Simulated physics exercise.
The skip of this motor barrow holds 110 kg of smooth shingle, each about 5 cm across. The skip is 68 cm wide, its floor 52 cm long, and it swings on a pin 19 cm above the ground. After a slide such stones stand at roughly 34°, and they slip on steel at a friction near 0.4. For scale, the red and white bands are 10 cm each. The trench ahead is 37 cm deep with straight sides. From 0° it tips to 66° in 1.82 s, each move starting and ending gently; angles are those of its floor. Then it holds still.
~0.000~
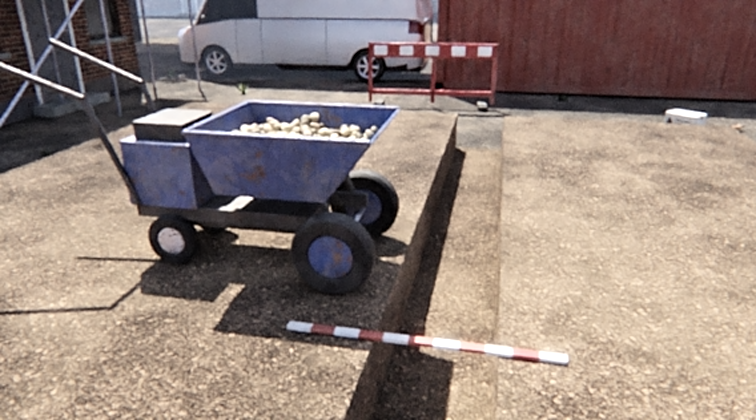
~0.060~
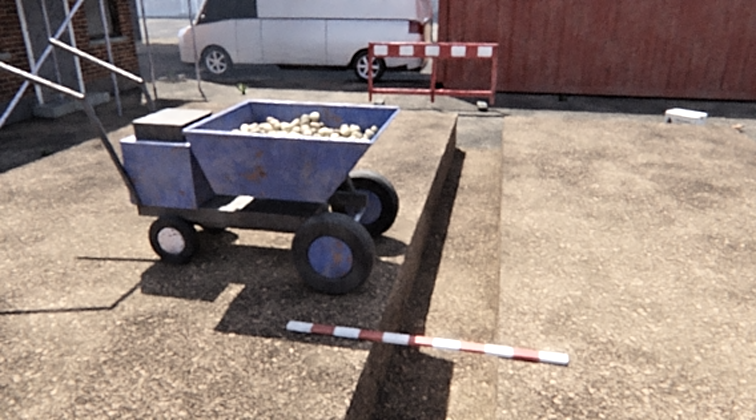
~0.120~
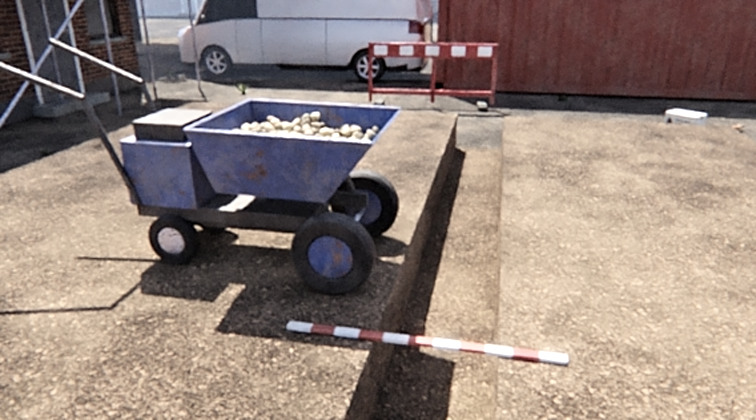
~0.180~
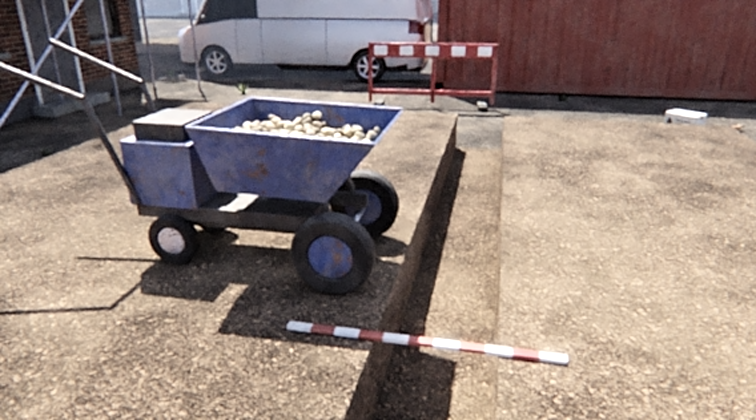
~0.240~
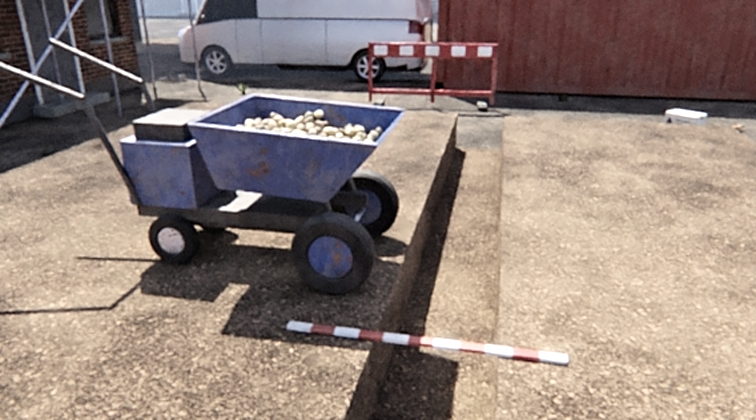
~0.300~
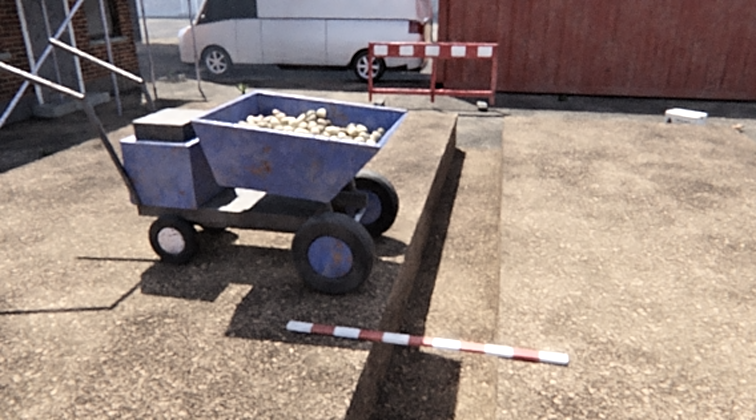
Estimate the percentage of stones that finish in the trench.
Roughly 63 per cent ends in the trench.
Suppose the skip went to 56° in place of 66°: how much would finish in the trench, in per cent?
Then about 50 per cent.
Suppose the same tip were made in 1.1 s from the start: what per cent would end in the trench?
In that case some 55 per cent.
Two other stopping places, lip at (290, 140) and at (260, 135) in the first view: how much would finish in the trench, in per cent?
First some 100, then 85 per cent.
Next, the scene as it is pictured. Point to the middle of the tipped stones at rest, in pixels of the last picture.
Their middle is at about (483, 324).
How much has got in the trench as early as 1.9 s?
About 25 per cent by then.
After 1.4 s the floor is at 55°; 100 % in the skip; the foremost stones are at (452, 202).
After 1.9 s the floor is at 66°; 53 % in the skip, 23 % in the trench, 23 % past the trench; the foremost stones are at (582, 284).
After 2.3 s the floor is at 66°; 28 % in the skip, 36 % in the trench, 36 % past the trench; the foremost stones are at (655, 291).
After 4.2 s the floor is at 66°; 0 % in the skip, 63 % in the trench, 37 % past the trench; the foremost stones are at (681, 282).
